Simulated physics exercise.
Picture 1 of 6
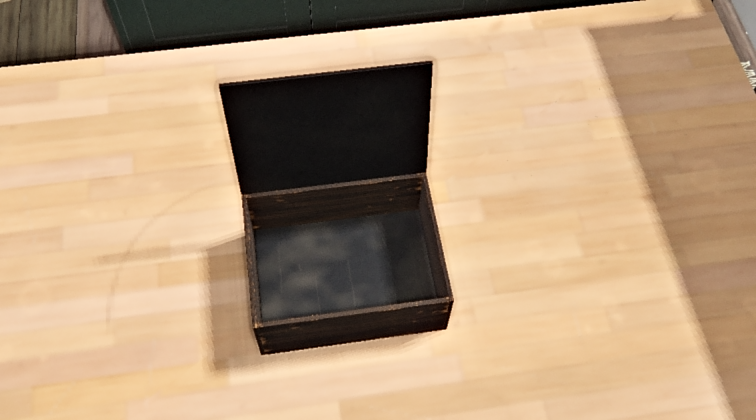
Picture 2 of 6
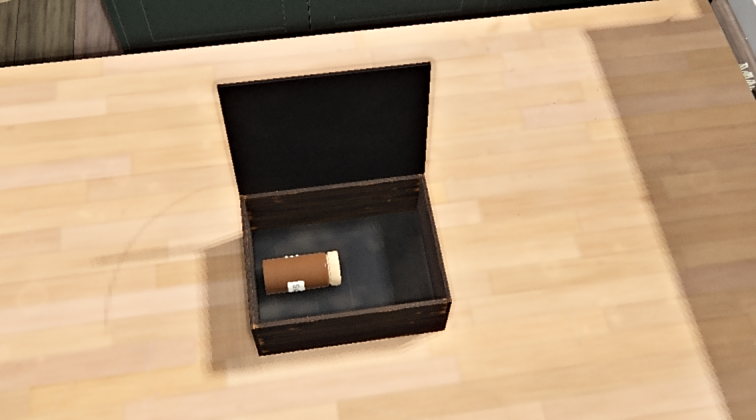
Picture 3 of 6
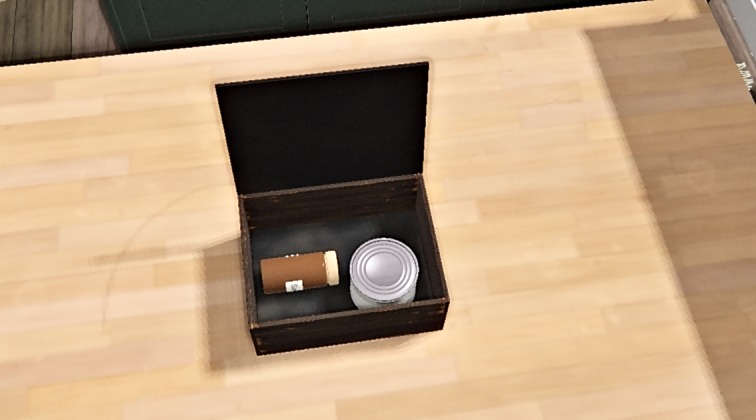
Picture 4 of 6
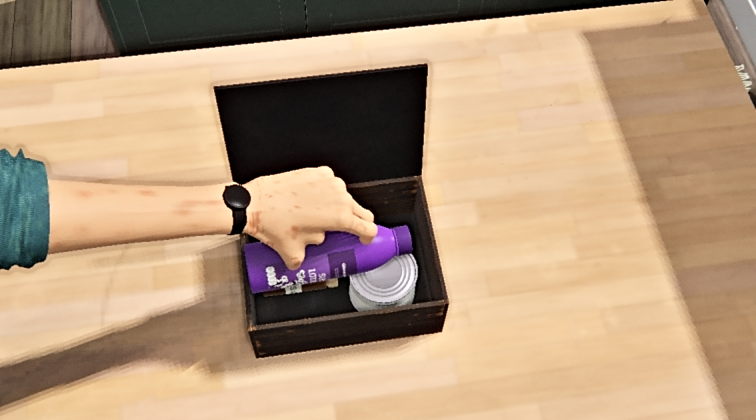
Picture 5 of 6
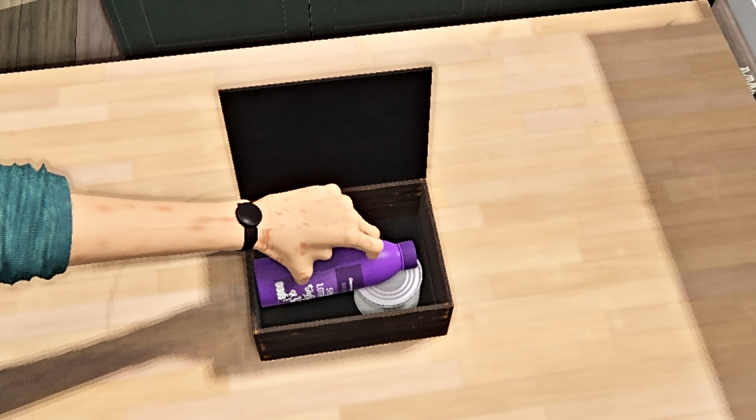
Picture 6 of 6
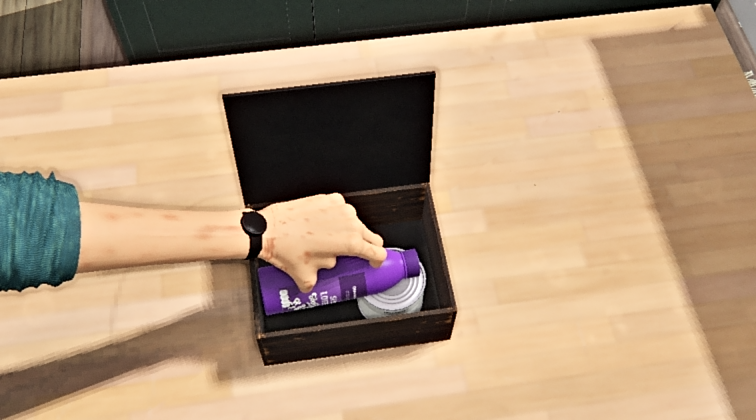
Inside an open dark box, a brown container appears, then a can, and a hand lowers in a purple bottle.
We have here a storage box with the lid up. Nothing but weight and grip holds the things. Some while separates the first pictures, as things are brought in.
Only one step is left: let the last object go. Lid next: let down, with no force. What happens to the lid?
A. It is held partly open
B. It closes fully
Option A: It is held partly open.
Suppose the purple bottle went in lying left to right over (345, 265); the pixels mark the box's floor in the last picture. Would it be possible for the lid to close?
Result: Lid drops fully.
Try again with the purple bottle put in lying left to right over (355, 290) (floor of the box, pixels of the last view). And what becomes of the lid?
The lid settles shut this time.
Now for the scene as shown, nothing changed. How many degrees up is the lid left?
Measured angle - around 18°.
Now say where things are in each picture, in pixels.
In the first picture, the last thing is not in view yet.
In the second picture, the last thing is not in view yet.
In the third picture, the last thing is not in view yet; white tub (384, 279).
The fourth picture shows on its way; purple bottle (329, 254); white tub (383, 281).
The fifth picture shows on its way; purple bottle (337, 269).
The sixth picture shows put in, still held; purple bottle (341, 277).
Then, 1.10 s on from there, lid starting down.
Then, 1.60 s on from there, lid 56° above the rim.
Then, 2.00 s on from there, lid 25° above the rim.
In the end, lid 17° above the rim; all 3 unmoved. At the end, from the last picture's camera, purple bottle near (338, 282).
